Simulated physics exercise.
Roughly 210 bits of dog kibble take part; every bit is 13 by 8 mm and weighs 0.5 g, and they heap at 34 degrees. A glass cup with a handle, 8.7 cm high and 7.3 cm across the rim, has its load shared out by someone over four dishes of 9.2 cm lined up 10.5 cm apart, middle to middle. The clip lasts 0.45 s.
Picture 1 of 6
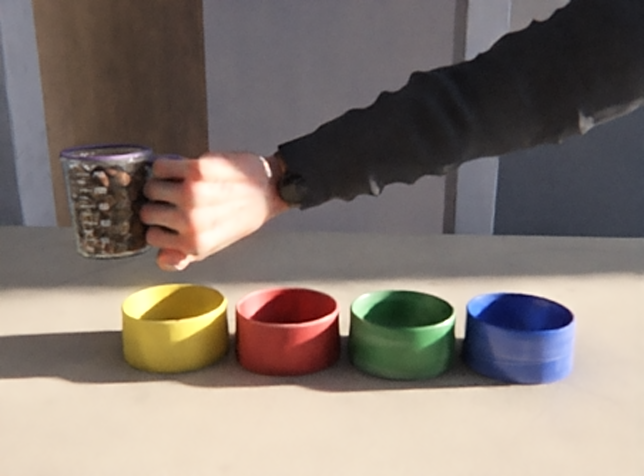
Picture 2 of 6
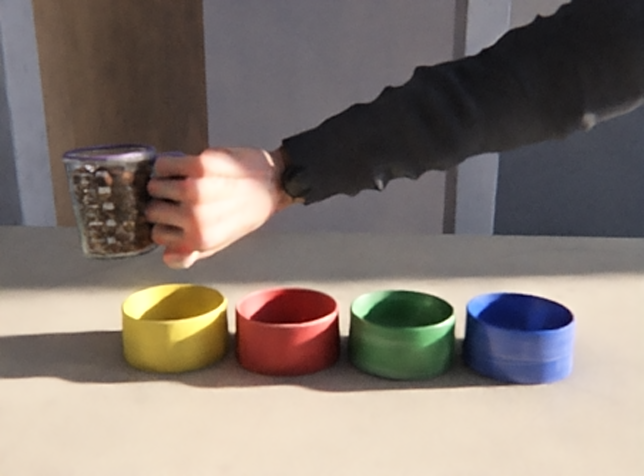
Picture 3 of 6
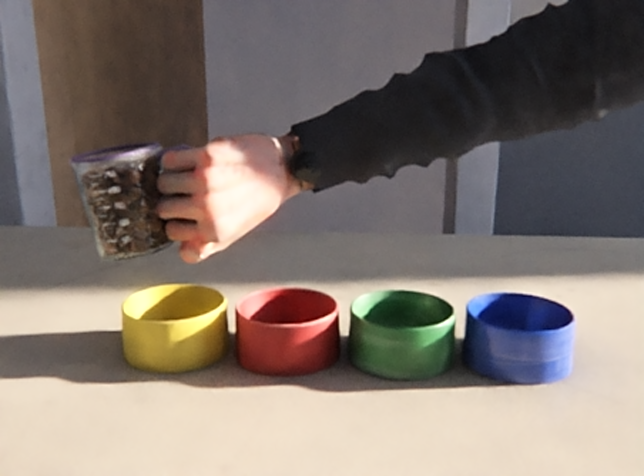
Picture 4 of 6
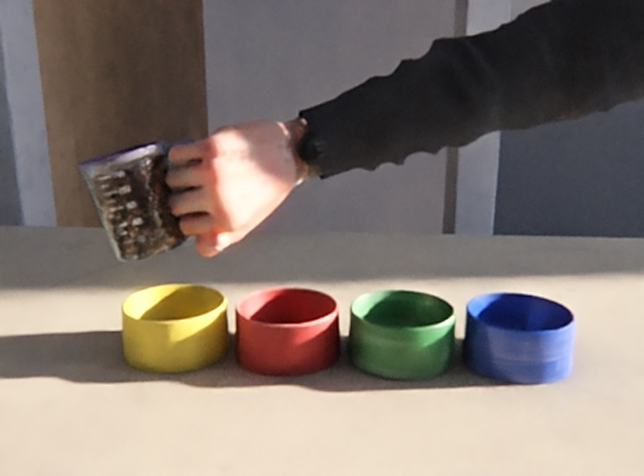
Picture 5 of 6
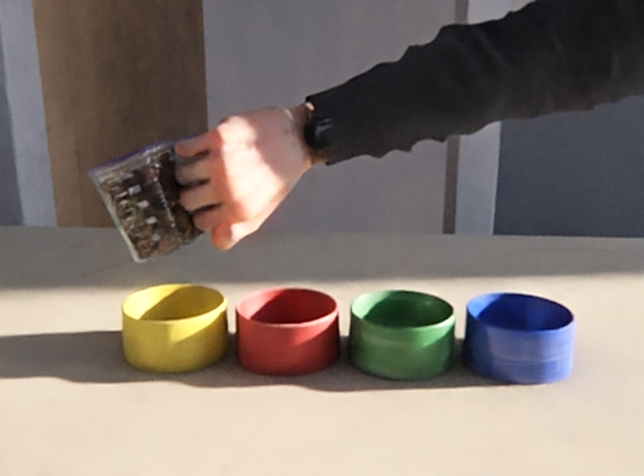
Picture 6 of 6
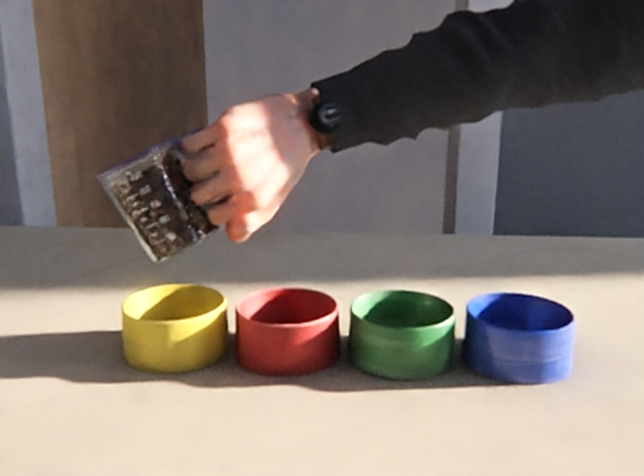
A hand tilts a clear cup of small brown pieces leftward above four colored dishes.
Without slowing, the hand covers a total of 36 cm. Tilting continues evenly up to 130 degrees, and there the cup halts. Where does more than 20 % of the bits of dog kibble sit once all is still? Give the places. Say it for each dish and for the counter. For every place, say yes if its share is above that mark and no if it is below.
Red dish: Yes, blue dish: No, green dish: No, yellow dish: No, counter: No.
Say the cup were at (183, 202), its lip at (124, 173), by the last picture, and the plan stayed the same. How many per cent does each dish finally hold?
Kept per dish: Red = 0, blue = 10, green = 60, yellow = 0.
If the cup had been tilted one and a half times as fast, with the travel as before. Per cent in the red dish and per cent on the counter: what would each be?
Result - red dish: 30; counter: 20.
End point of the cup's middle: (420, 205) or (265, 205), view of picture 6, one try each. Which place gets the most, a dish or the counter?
The biggest share goes to red first, then to yellow.
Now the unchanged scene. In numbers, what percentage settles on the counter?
Around 10 percent, I'd guess.
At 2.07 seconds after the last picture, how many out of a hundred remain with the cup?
Around 0 percent.
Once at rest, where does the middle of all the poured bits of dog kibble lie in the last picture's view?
(293, 331) or so.
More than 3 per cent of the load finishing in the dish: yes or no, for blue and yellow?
For blue, it does not, for yellow, it does.
Then, 1.24 s after the last picture, tilt 112 degrees; cup holds 75 %, red 10 %, yellow 10 %.
Then, 2.07 s after the last picture, tilt 130 degrees; cup holds 0 %, red 85 %, yellow 10 %.
Then, 2.91 s after the last picture, tilt 130 degrees; cup holds 0 %, red 85 %, yellow 10 %.
In the end, red 85 %, blue 0 %, green 0 %, yellow 10 %, counter 10 %.
